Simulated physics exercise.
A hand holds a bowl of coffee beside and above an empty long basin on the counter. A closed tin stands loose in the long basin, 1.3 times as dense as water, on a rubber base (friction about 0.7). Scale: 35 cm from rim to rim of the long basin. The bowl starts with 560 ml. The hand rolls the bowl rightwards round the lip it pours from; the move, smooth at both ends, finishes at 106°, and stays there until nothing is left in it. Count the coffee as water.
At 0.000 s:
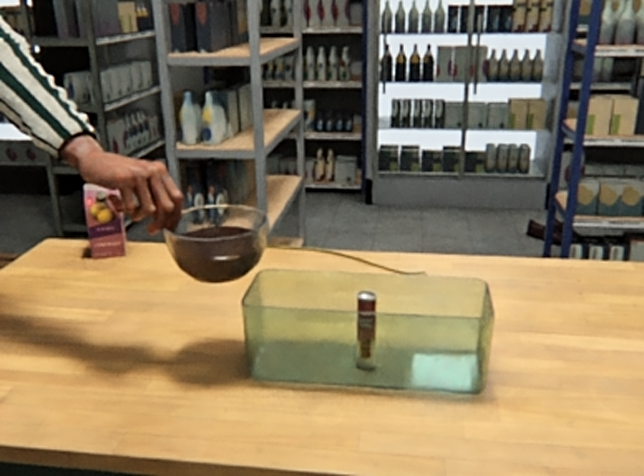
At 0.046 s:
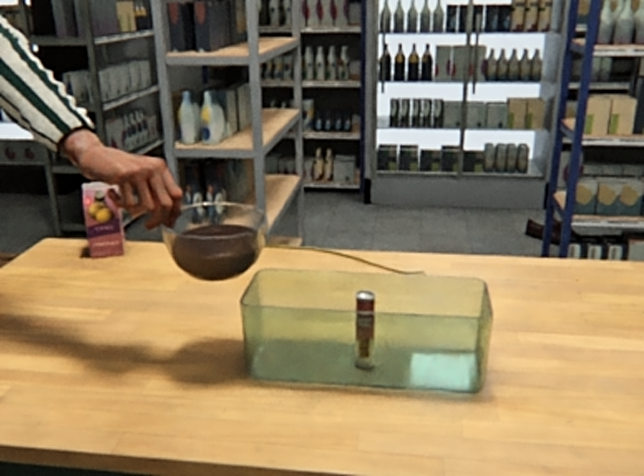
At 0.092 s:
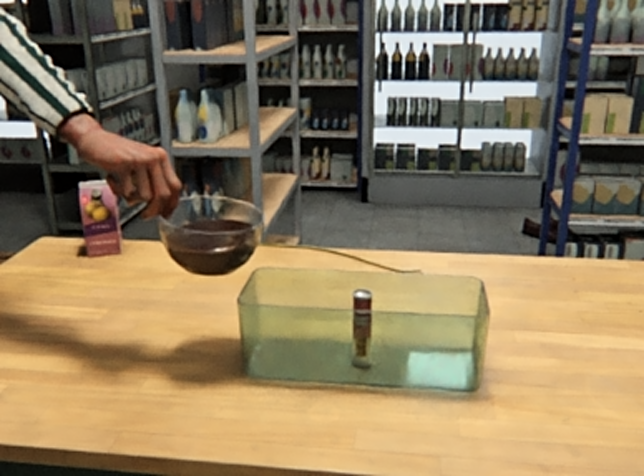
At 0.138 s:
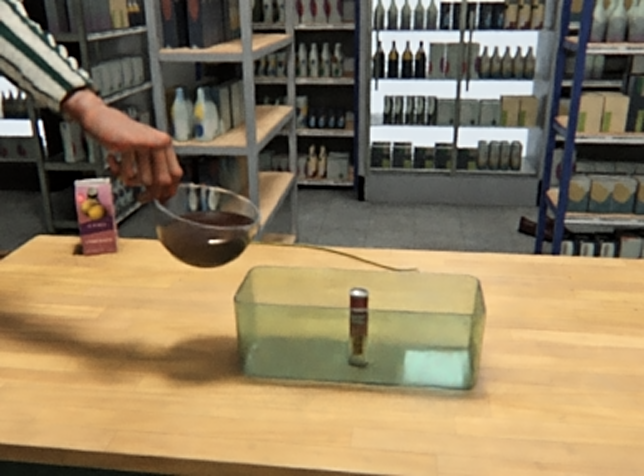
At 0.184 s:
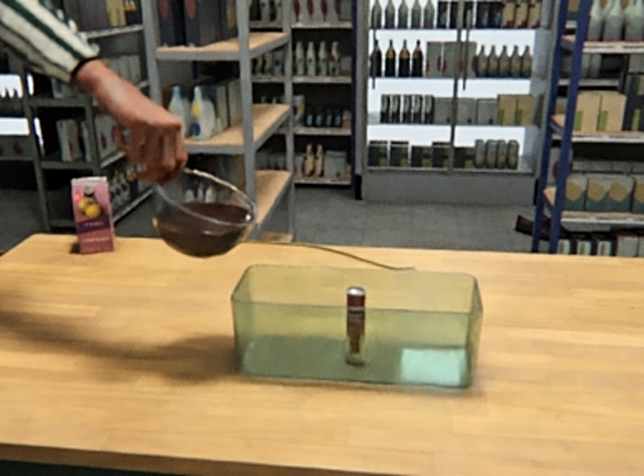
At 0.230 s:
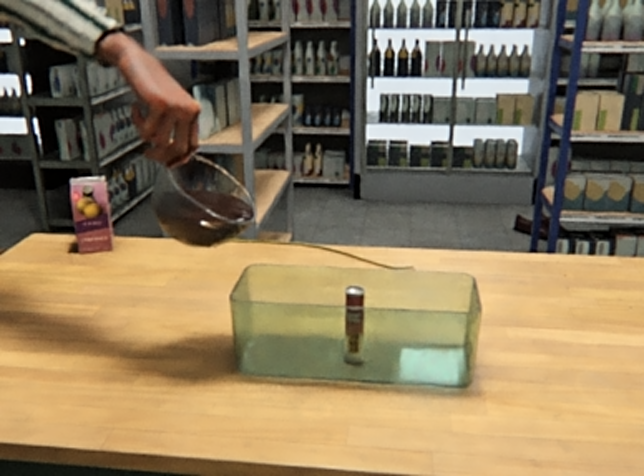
Hand tilting a clear glass bowl of dark liquid rightwards above a wooden counter, beside a greenish basin holding a small upright tin.
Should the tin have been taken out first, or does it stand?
The tin topples.
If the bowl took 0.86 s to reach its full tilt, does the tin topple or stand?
The tin keeps standing.
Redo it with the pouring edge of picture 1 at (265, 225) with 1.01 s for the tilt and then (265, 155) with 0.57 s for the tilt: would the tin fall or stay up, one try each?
First it stays up; then it goes over.
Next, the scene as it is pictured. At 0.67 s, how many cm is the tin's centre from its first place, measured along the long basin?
About 1 cm.
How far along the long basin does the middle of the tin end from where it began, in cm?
About 11.0 cm.
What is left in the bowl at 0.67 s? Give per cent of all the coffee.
Some 0 per cent.
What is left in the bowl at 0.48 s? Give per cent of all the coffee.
Some 36 per cent.
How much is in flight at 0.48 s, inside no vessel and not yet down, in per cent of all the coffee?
Some 58 per cent.
After 0.48 s the tilt is 100° and 36 per cent is still to pour; the tin stands where it began.
After 0.67 s the tilt is 106° and 0 per cent is still to pour; the tin stands 1 cm from where it began.
After 0.86 s the tilt is 106° and 0 per cent is still to pour; the tin leans 31°.
After 1.07 s the tilt is 106° and 0 per cent is still to pour; the tin lies on its side.
In the end the tin lies on its side.
